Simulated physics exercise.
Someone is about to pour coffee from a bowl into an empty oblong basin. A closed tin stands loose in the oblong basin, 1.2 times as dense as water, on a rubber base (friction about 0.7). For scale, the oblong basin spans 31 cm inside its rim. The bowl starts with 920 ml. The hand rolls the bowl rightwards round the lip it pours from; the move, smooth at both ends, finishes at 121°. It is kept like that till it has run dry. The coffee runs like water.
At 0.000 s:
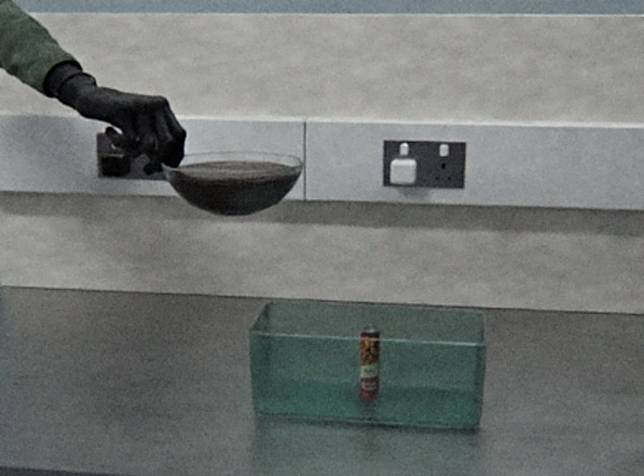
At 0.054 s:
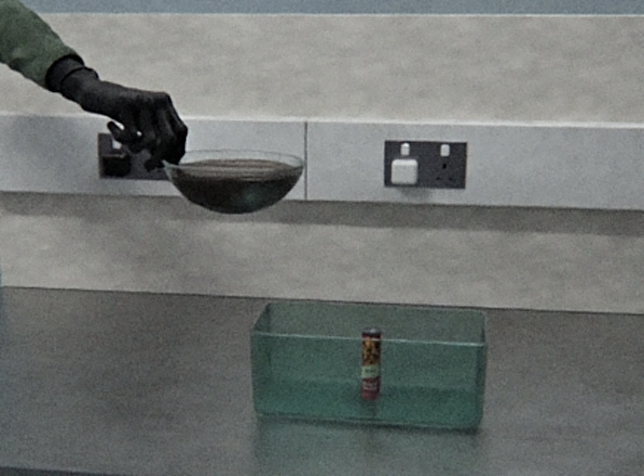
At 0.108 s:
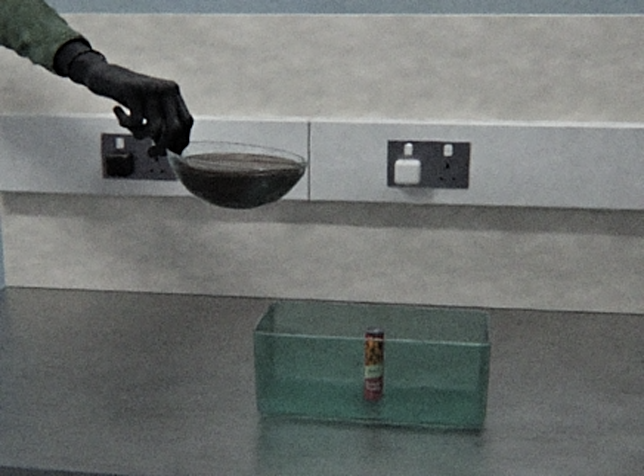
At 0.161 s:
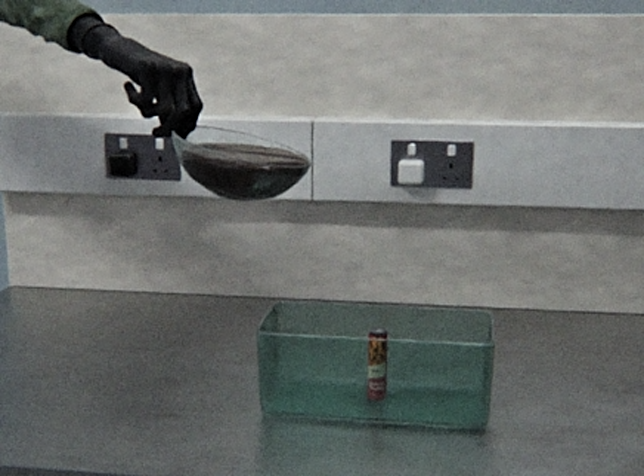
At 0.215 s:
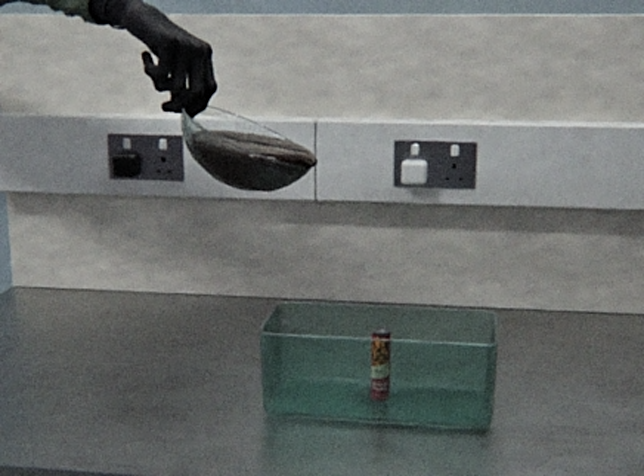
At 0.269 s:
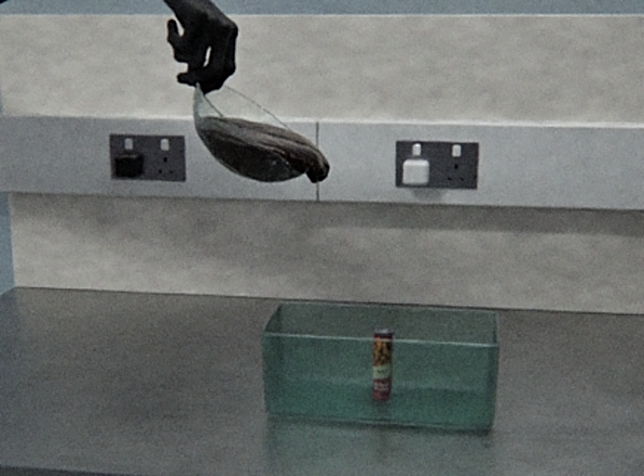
A gloved hand tilts a glass bowl rightwards until dark liquid runs over its lip.
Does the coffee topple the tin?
The tin falls.
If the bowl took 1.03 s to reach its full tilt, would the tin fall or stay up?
The tin goes over.
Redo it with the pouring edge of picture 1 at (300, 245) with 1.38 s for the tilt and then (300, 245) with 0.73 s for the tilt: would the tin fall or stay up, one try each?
First it stays up; then it remains upright.
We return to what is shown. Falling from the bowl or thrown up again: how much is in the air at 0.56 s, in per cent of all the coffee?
Near 82 in a hundred.
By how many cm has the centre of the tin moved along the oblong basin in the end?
About 8.0 cm.
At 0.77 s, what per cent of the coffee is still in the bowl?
Some 0 per cent.
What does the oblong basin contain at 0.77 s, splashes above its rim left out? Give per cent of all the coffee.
About 72 per cent.
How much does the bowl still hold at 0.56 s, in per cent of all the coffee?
Some 2 per cent.
After 0.56 s the tilt is 105° and 2 per cent is still to pour; the tin stands where it began.
After 0.77 s the tilt is 121° and 0 per cent is still to pour; the tin stands 1 cm from where it began.
After 0.99 s the tilt is 121° and 0 per cent is still to pour; the tin lies on its side.
After 1.23 s the tilt is 121° and 0 per cent is still to pour; the tin lies on its side.
In the end the tin lies on its side.
